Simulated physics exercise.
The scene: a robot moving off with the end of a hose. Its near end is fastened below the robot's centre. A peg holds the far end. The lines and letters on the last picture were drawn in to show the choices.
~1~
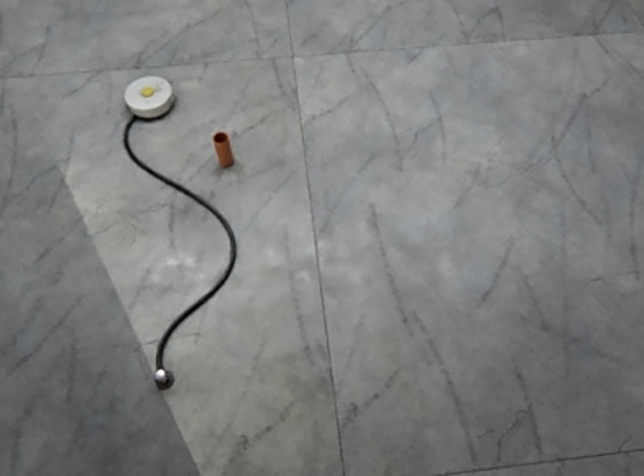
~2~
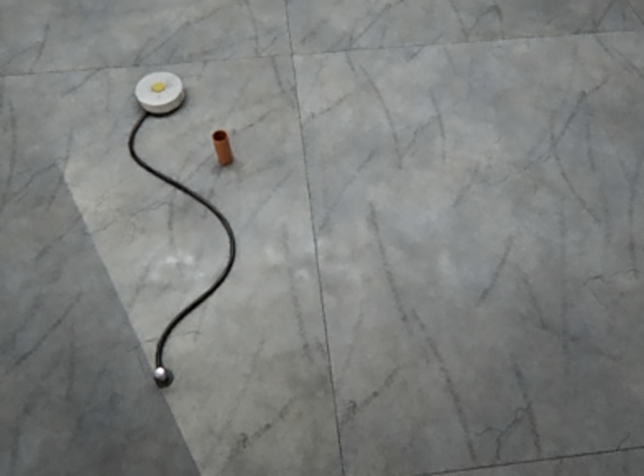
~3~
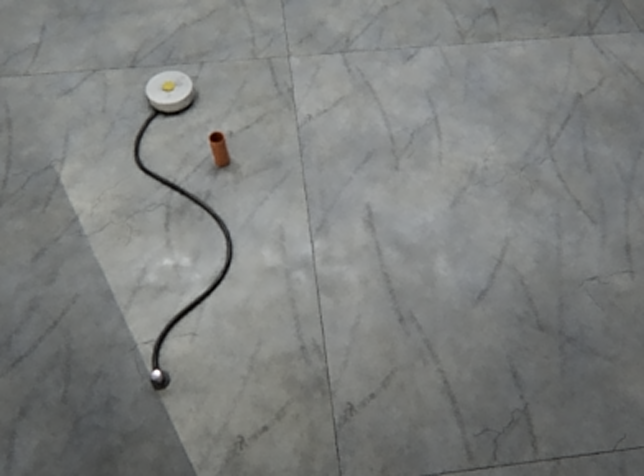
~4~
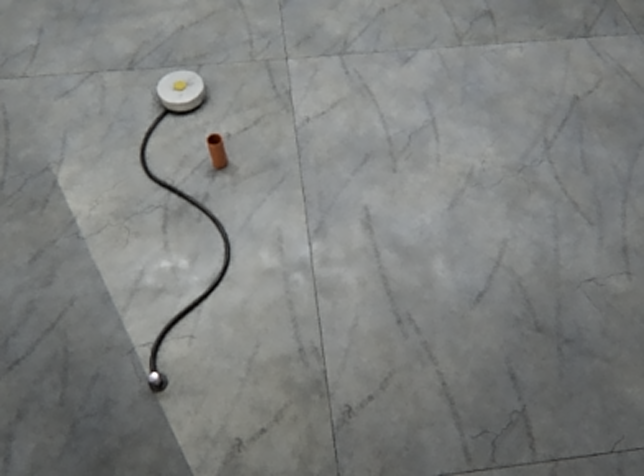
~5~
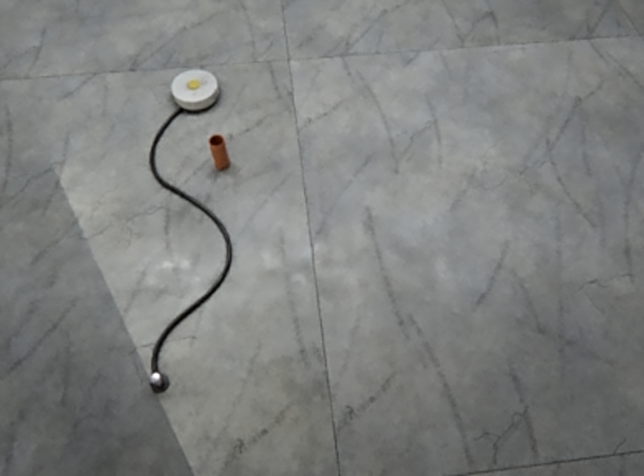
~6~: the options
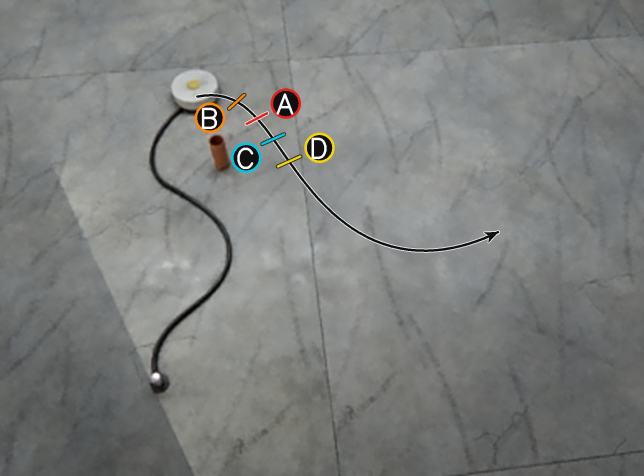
A round white robot with a yellow spot on top moved a short way right across the gray tiled floor, shifting one end of a curvy black hose past a small orange post.
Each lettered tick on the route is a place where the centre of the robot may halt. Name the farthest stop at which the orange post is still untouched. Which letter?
All is well up to D.
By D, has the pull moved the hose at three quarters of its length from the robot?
No.
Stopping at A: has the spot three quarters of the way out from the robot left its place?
By then, no.
On the marked copy, A at (257, 119); B at (237, 102); C at (273, 139); D at (289, 161); the route from (197, 97) via (317, 197) to (498, 232).
With D. Early on, robot (240, 98), middle of the hose (209, 213).
Further on, robot (268, 127), middle of the hose (209, 213).
At the end, robot (289, 156), middle of the hose (209, 213); nothing has been touched.
As for the rest, A is safe but short; B is safe but short; C is safe but short.
